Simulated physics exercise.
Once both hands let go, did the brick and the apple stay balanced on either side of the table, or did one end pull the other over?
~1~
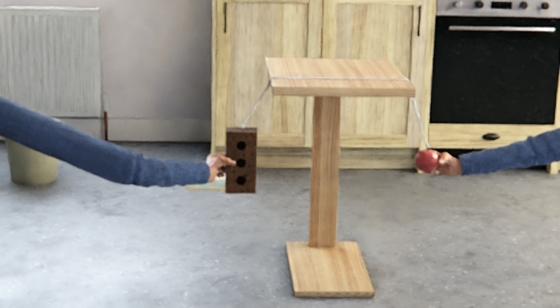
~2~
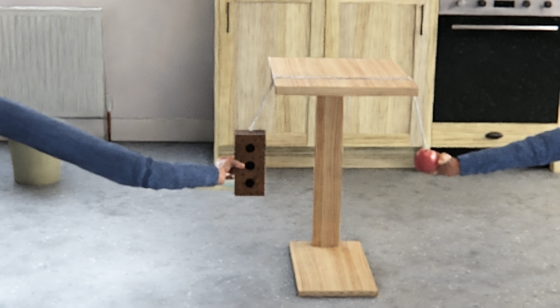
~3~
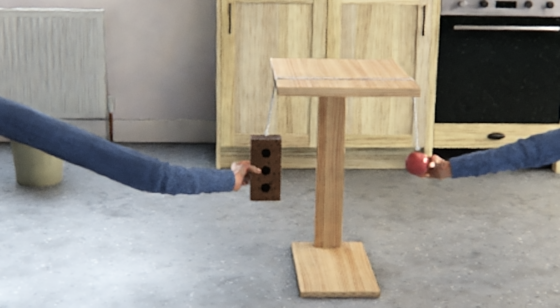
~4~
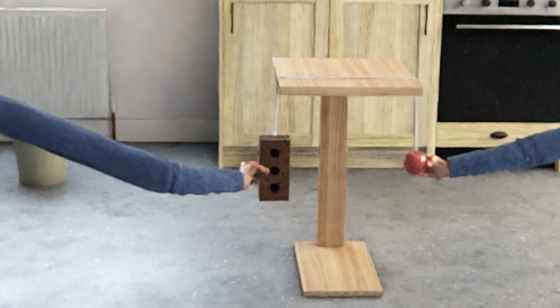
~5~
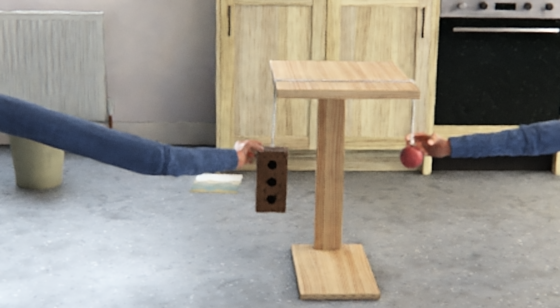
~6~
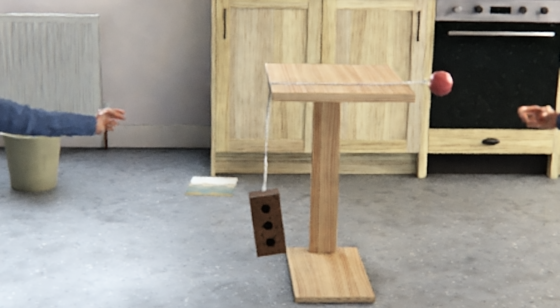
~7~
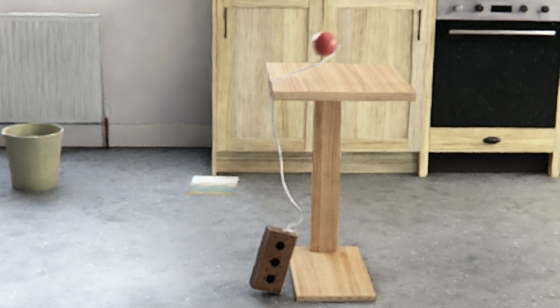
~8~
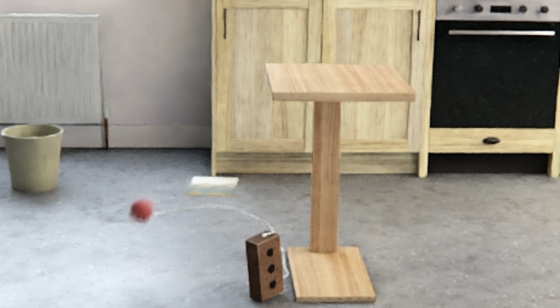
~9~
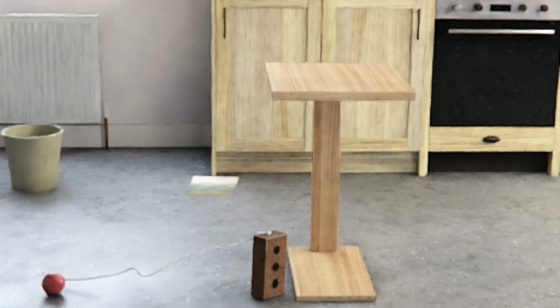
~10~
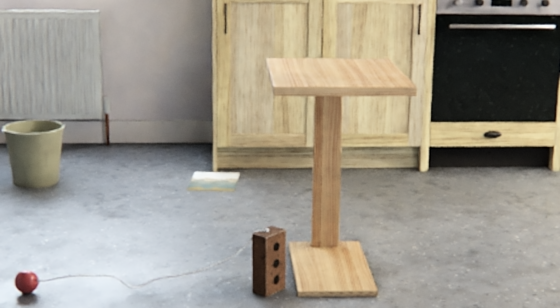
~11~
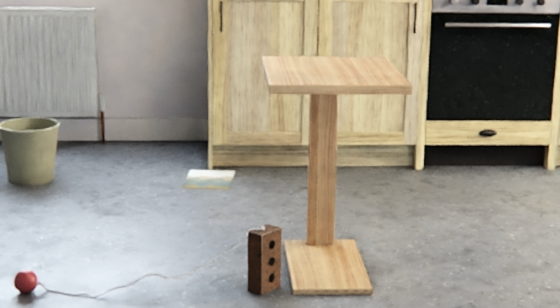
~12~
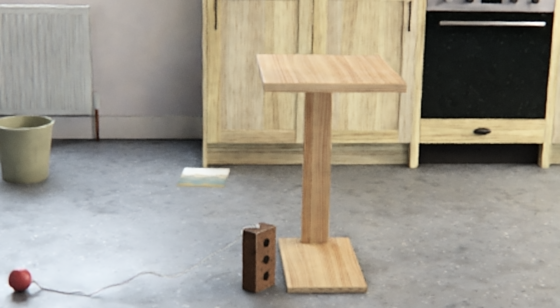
They did not balance. The brick on the left won, dropping to the floor and pulling the string and the apple over to its side.
